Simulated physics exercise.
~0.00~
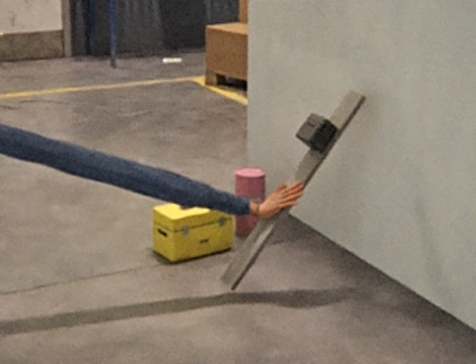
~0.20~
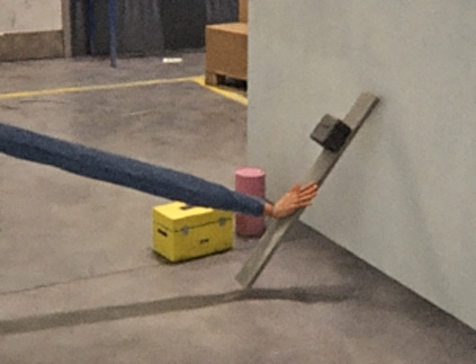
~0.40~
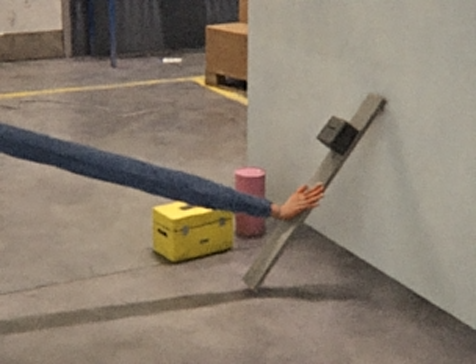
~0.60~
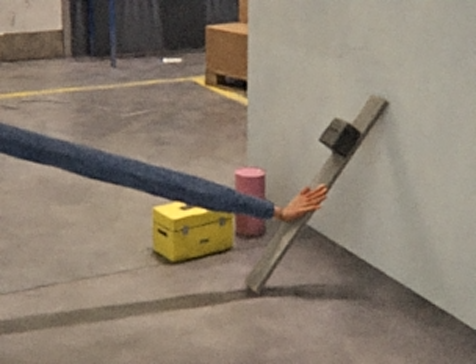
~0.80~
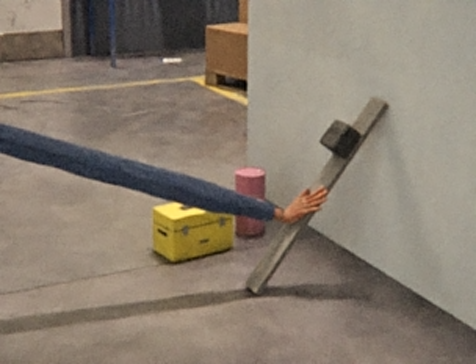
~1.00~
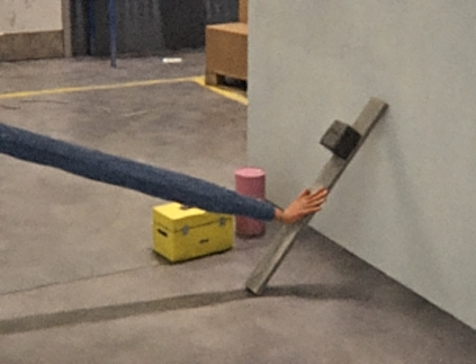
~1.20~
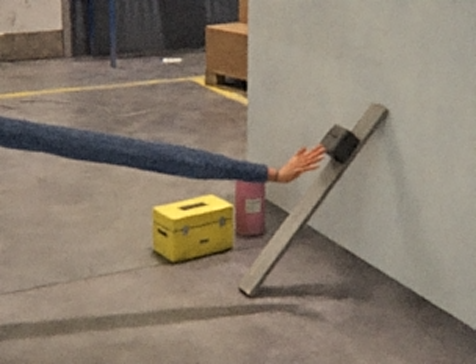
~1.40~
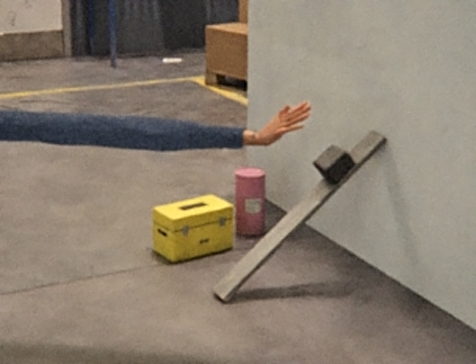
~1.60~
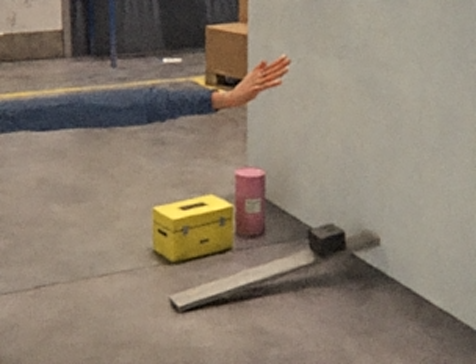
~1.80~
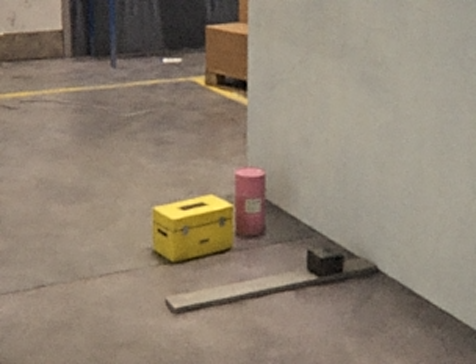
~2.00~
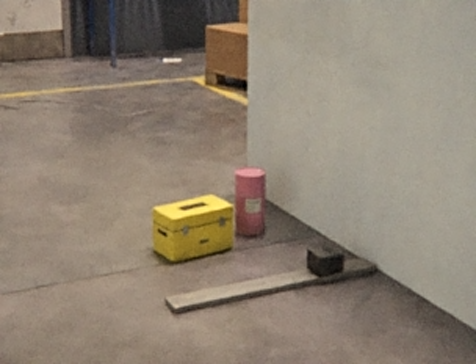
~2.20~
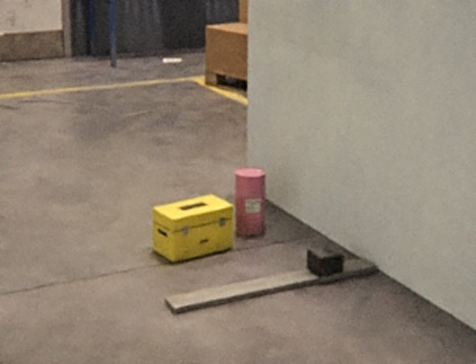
The video shows a hand leaning a grey plank with a dark block on it against a wall, near a yellow toolbox and a pink canister. The hand lets go and withdraws, and the plank slides down, ending flat on the floor with the block still on top.
